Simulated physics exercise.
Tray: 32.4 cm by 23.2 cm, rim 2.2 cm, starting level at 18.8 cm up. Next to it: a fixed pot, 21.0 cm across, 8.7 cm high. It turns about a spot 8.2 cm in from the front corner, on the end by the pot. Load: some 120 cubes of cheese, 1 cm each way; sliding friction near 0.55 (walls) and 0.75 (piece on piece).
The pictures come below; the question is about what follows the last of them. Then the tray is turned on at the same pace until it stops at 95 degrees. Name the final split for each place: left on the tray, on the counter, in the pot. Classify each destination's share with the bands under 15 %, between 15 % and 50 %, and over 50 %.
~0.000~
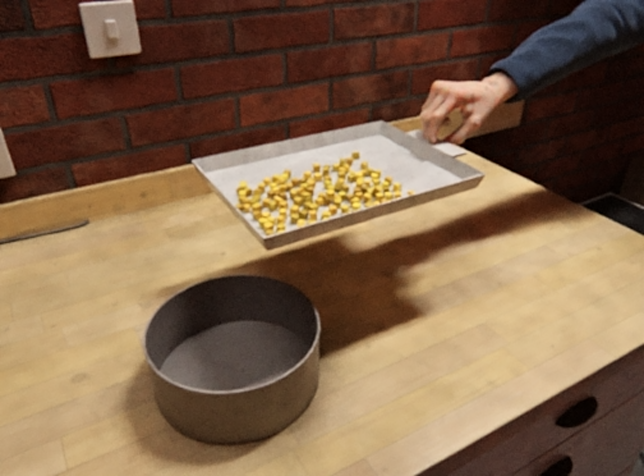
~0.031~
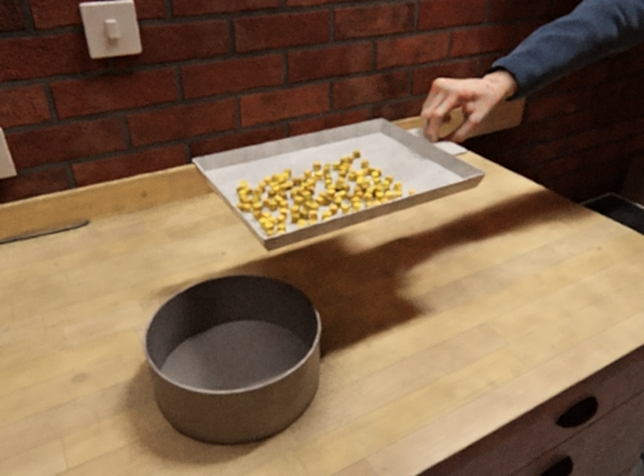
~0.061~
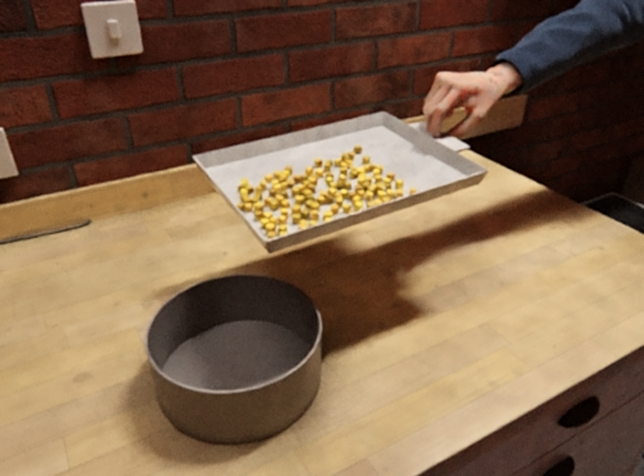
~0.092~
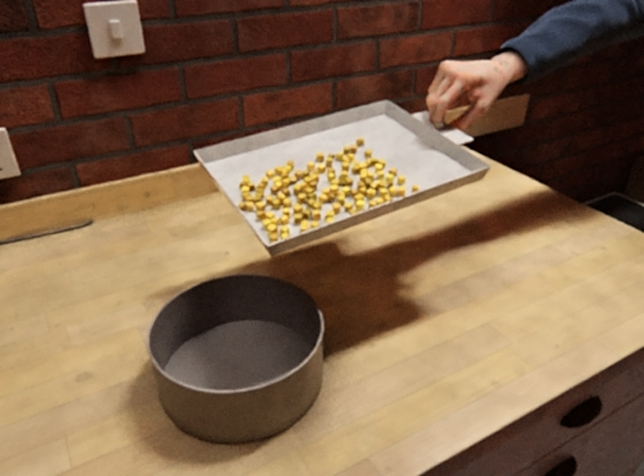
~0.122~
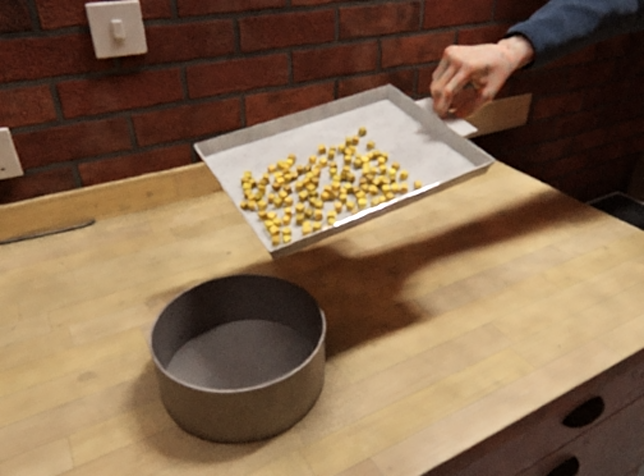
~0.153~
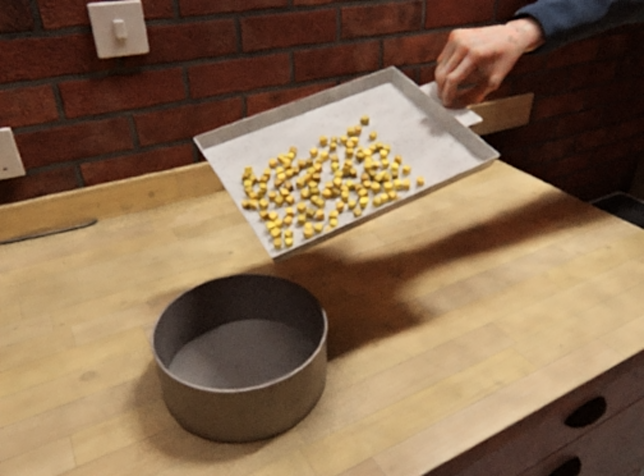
Tray: Under 15 %; counter: Between 15 % and 50 %; pot: Over 50 %.
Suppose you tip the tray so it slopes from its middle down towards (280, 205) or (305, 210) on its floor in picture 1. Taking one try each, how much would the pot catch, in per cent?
Some 90 and 100 per cent.
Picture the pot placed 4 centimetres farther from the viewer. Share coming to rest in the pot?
In that setup it would come to near 60 per cent.
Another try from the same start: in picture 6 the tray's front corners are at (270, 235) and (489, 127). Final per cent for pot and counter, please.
Pot: 75, counter: 25.
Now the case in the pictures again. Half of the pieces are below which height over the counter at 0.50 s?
Roughly 18 centimetres.
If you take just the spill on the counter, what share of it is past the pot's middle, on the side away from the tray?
Share past the middle: Roughly 10 percent.
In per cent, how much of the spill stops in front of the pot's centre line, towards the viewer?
Share: Some 100 %.
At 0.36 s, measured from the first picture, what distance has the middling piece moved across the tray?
About 2 cm.
After 0.36 s, tilt 58 degrees; the tray holds 100 %, the pot 0 %.
After 0.50 s, tilt 84 degrees; the tray holds 95 %, the pot 0 %.
Then, at 0.76 s, tilt 95 degrees; the tray holds 10 %, the pot 65 %.
By 1.9 s all is still; tray 0 %, counter 25 %, pot 75 %.
